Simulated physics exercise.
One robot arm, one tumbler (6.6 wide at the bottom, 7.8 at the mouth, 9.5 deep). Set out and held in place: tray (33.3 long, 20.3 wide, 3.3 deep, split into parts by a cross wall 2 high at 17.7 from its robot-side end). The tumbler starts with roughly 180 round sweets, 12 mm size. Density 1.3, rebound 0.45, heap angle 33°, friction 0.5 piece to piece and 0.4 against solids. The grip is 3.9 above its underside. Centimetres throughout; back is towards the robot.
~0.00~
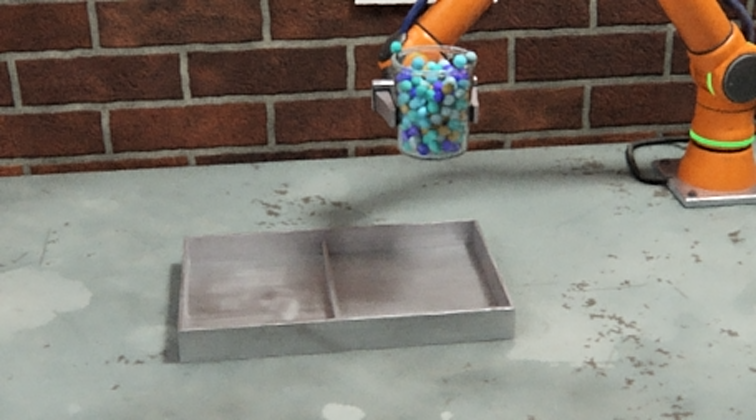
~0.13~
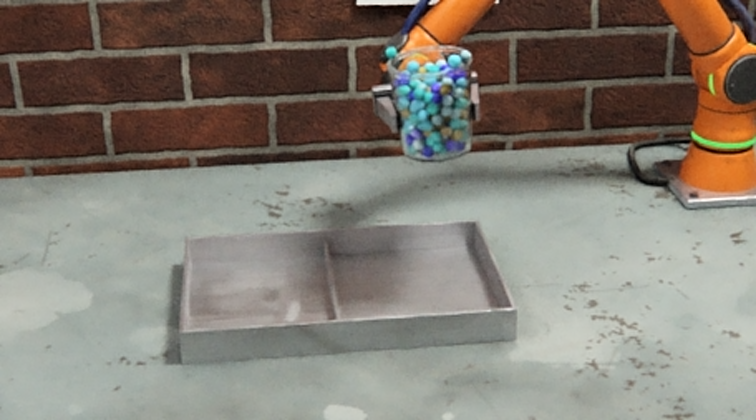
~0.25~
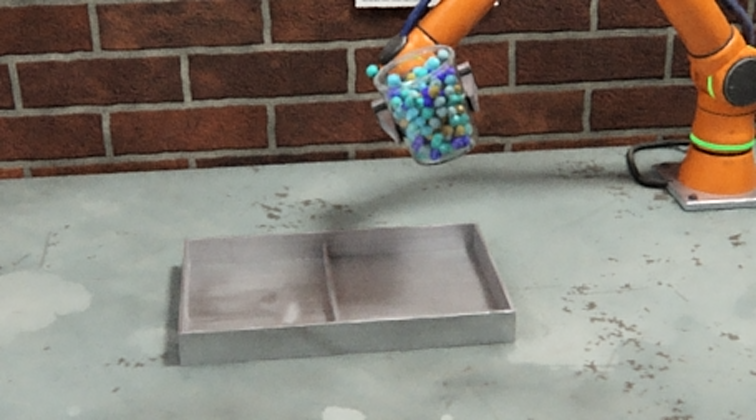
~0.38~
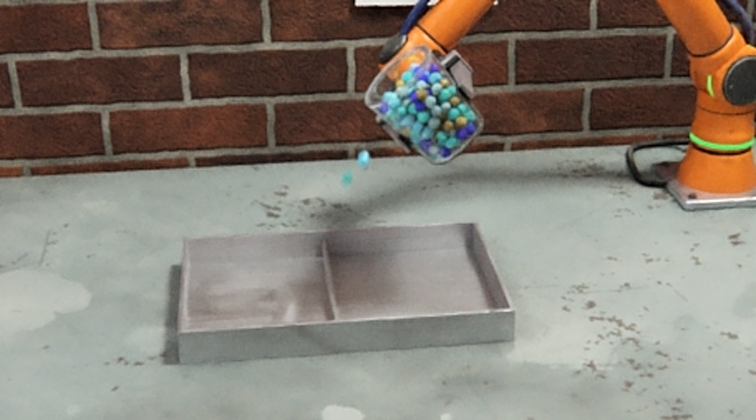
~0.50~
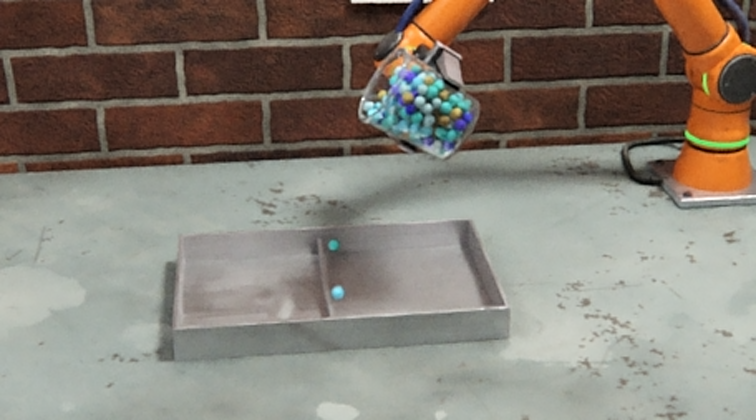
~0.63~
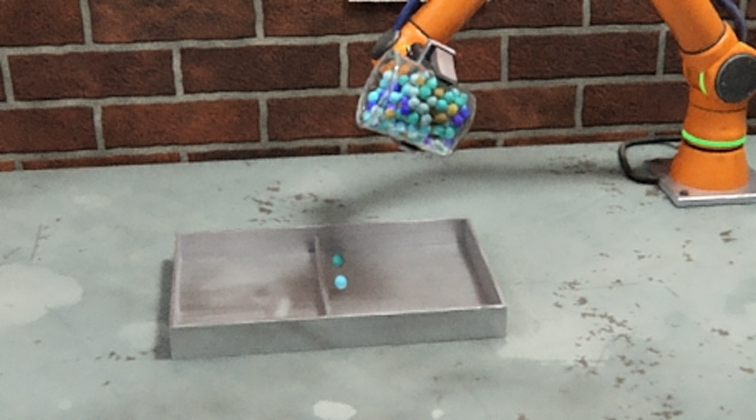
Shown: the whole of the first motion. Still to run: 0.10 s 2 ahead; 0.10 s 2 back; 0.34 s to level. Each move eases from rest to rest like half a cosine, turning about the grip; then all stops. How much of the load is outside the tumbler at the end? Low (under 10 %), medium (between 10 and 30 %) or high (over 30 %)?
Share outside the tumbler: Low (under 10 %).
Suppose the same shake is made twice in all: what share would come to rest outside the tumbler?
It would be near 15 per cent.
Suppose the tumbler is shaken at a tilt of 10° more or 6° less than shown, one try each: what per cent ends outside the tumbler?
Some 15 and 5 per cent.
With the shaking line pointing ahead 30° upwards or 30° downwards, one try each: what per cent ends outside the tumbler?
Some 5 and 5 per cent.
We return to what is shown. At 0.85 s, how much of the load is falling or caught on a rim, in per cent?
Roughly 3 per cent.
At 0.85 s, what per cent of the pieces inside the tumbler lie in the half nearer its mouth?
Roughly 50 per cent.
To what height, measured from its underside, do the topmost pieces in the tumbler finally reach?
Some 9.5 cm.
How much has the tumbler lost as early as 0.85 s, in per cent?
Some 5 per cent.
After 0.85 s, tilted 62° forward, highest piece 24 above the table; 174 in the tumbler, 2 in the robot-side part, 5 in flight or on a rim.
After 1.06 s, tilted 14° forward, highest piece 26 above the table; 170 in the tumbler, 6 in the robot-side part, 3 in the far-side part, 2 in flight or on a rim.
After 1.37 s, level, highest piece 26 above the table; 170 in the tumbler, 6 in the robot-side part, 5 in the far-side part.
After 2.42 s, level, highest piece 26 above the table; 170 in the tumbler, 6 in the robot-side part, 5 in the far-side part.
In the end, 170 in the tumbler, 6 in the robot-side part, 5 in the far-side part. That is 6 % outside the tumbler.
